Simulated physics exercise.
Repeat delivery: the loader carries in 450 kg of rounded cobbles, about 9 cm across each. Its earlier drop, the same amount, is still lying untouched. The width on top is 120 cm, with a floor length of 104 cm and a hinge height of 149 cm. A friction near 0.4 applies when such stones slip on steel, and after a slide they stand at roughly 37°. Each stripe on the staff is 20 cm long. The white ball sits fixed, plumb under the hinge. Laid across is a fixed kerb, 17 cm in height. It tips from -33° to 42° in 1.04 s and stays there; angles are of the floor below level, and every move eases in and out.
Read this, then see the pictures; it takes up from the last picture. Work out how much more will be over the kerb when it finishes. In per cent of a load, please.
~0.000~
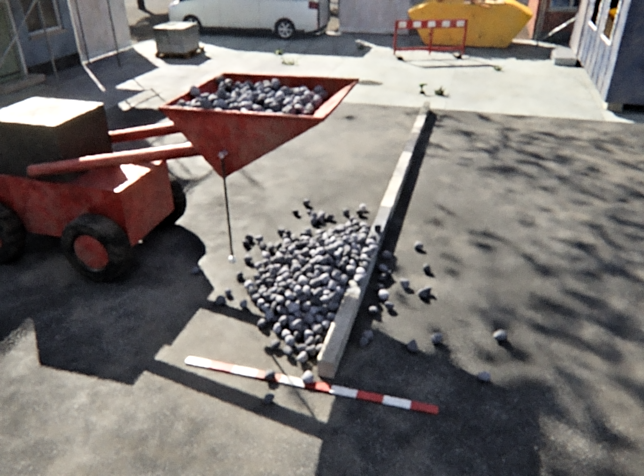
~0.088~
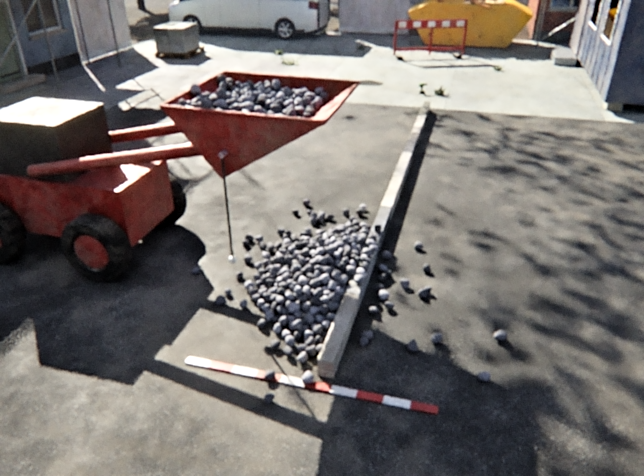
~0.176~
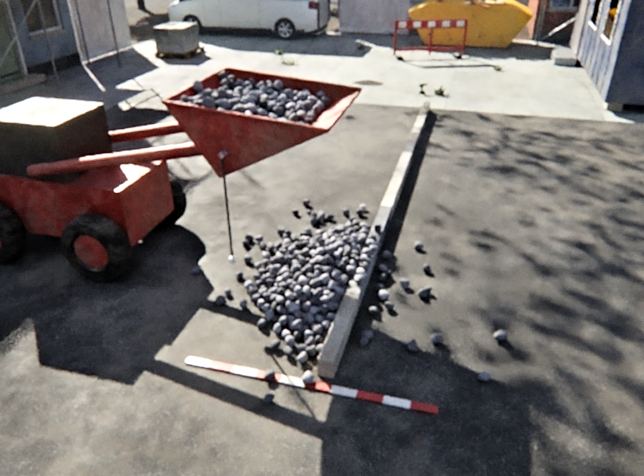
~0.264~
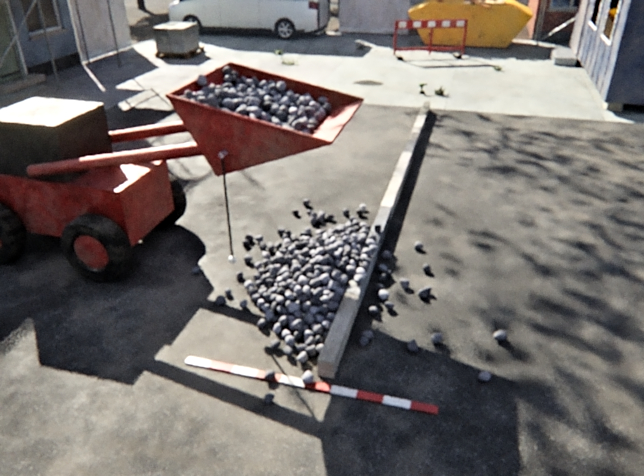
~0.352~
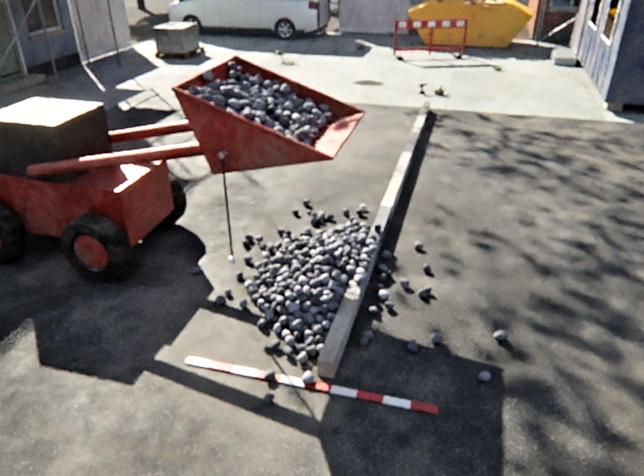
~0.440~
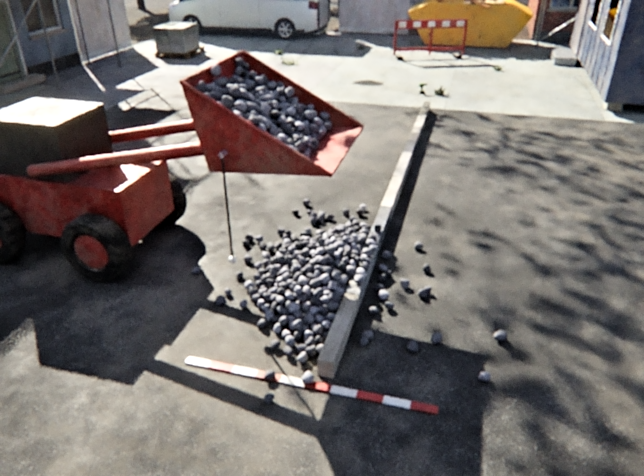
Around 66 out of 100.
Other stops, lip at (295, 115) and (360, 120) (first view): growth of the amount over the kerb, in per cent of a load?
The first position would add some 35 per cent, the second some 95.
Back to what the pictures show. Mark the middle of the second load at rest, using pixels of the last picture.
Roughly pixel (387, 281) in the last view.
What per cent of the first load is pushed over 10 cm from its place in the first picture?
Close to 5 per cent.
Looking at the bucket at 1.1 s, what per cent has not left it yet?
About 65 per cent is held.
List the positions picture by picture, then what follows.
Lip at (324, 120), floor tilted -33°, highest stones at (256, 88). The earlier load is highest near (328, 252), 29 cm above ground level, 96 % on this side of the kerb, 4 % over the kerb, in the first frame.
Lip at (325, 123), floor tilted -31°, highest stones at (240, 87); the stones move at 0.1 m/s on average, in the second frame.
The bucket is at -27°, its lip at (328, 131); the top of the load is at (239, 85); the stones move at 0.3 m/s on average, in the third frame.
The bucket is at -21°, its lip at (331, 143); the top of the load is at (233, 81); the stones move at 0.4 m/s on average, in the fourth frame.
The bucket is at -13°, its lip at (332, 159); the top of the load is at (235, 78); the stones move at 0.4 m/s on average, in the fifth frame.
Lip at (332, 176), floor tilted -4°, highest stones at (241, 74); the stones move at 0.5 m/s on average, in the sixth frame.
After 0.8 s the floor is at 30°; in per cent of one load, 100 in the bucket, 96 on this side of the kerb, 4 over the kerb; the foremost stones are at (439, 307).
After 1.1 s the floor is at 42°; in per cent of one load, 64 in the bucket, 132 on this side of the kerb, 4 over the kerb; the foremost stones are at (439, 307).
After 1.5 s the floor is at 42°; in per cent of one load, 12 in the bucket, 153 on this side of the kerb, 35 over the kerb; the foremost stones are at (450, 320).
After 4.2 s the floor is at 42°; in per cent of one load, 0 in the bucket, 130 on this side of the kerb, 70 over the kerb; the foremost stones are at (578, 320). Net gain over the kerb, 66.
